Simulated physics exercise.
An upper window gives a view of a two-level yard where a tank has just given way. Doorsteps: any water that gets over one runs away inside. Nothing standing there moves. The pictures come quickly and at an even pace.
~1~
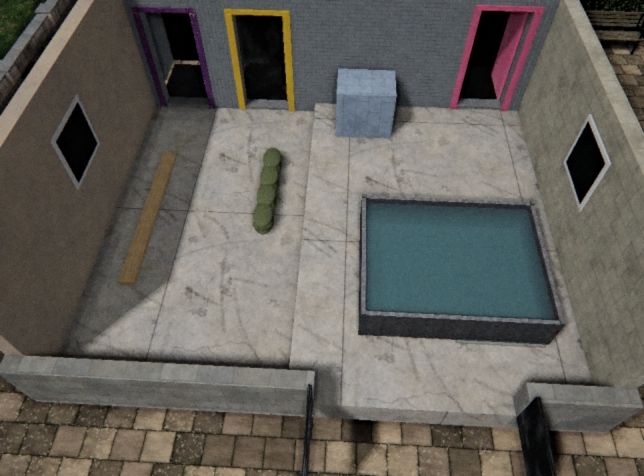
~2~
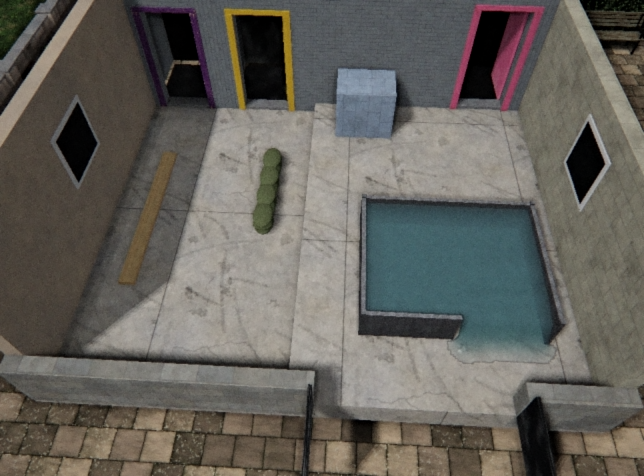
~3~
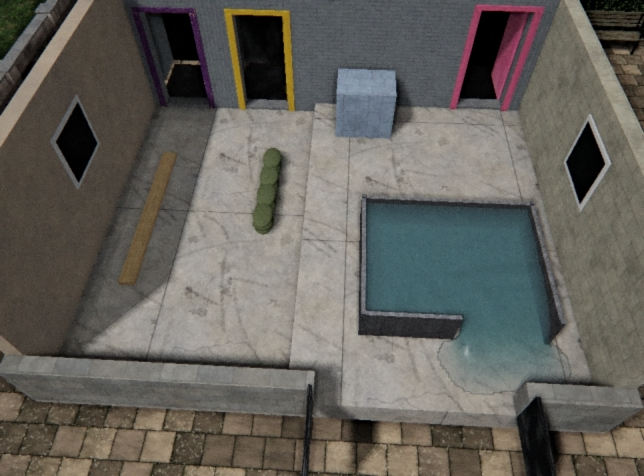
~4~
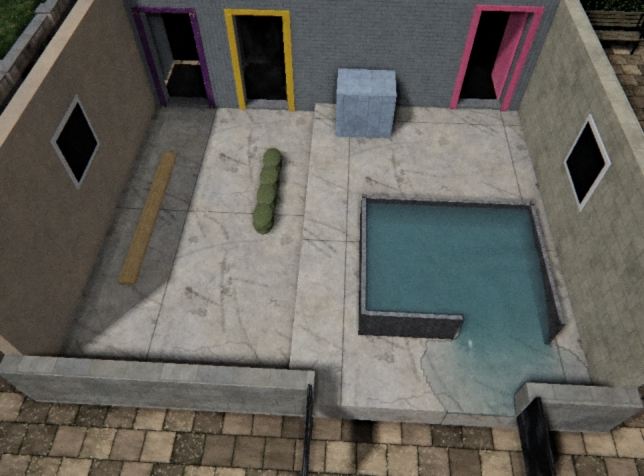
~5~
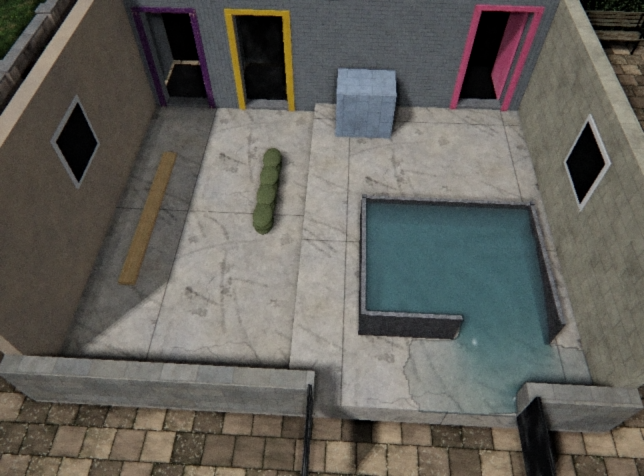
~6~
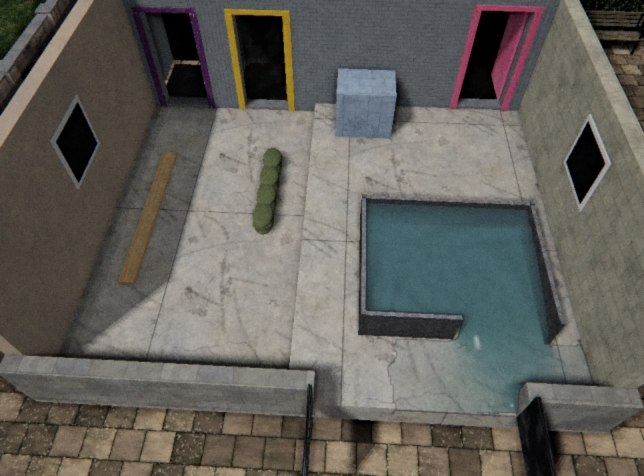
A square water tank in a walled yard stood whole and still, then its near right corner opened, and water poured through the gap and spread across the pale paving toward the front edge.
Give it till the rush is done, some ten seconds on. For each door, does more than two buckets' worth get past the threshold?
Door by door: The yellow door - no; the pink door - yes; the purple door - no.
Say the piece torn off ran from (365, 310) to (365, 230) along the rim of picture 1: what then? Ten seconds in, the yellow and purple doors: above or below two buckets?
The yellow door door overshoots the limit, while the purple door door overshoots the limit.
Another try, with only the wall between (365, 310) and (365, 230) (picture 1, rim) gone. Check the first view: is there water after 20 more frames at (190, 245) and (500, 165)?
Respectively: Drenched and parched.
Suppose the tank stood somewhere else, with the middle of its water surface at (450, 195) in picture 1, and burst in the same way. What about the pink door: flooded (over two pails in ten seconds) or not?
Check, pink door: Limit not reached.
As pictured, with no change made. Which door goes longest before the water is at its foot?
It's the purple-painted one.
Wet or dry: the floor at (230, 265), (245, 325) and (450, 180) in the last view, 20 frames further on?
Result, in order: Unflooded / unflooded / unflooded.
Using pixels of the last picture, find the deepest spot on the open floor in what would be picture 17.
(583, 400).
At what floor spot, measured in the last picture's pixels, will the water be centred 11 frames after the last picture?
Centre point: Around (472, 296).
A moment on, water covers 5 % of the floor; the yellow door not reached, the pink door not reached, the purple door not reached.
Next, water covers 10 % of the floor; the yellow door not reached, the pink door not reached, the purple door not reached.
Then, water covers 20 % of the floor; the yellow door not reached, the pink door under two buckets in, the purple door not reached.
Later, water covers 30 % of the floor; the yellow door wet at the sill, nothing in, the pink door far over two buckets in, the purple door not reached.
In the end, water covers 35 % of the floor; the yellow door wet at the sill, nothing in, the pink door far over two buckets in, the purple door wet at the sill, nothing in.
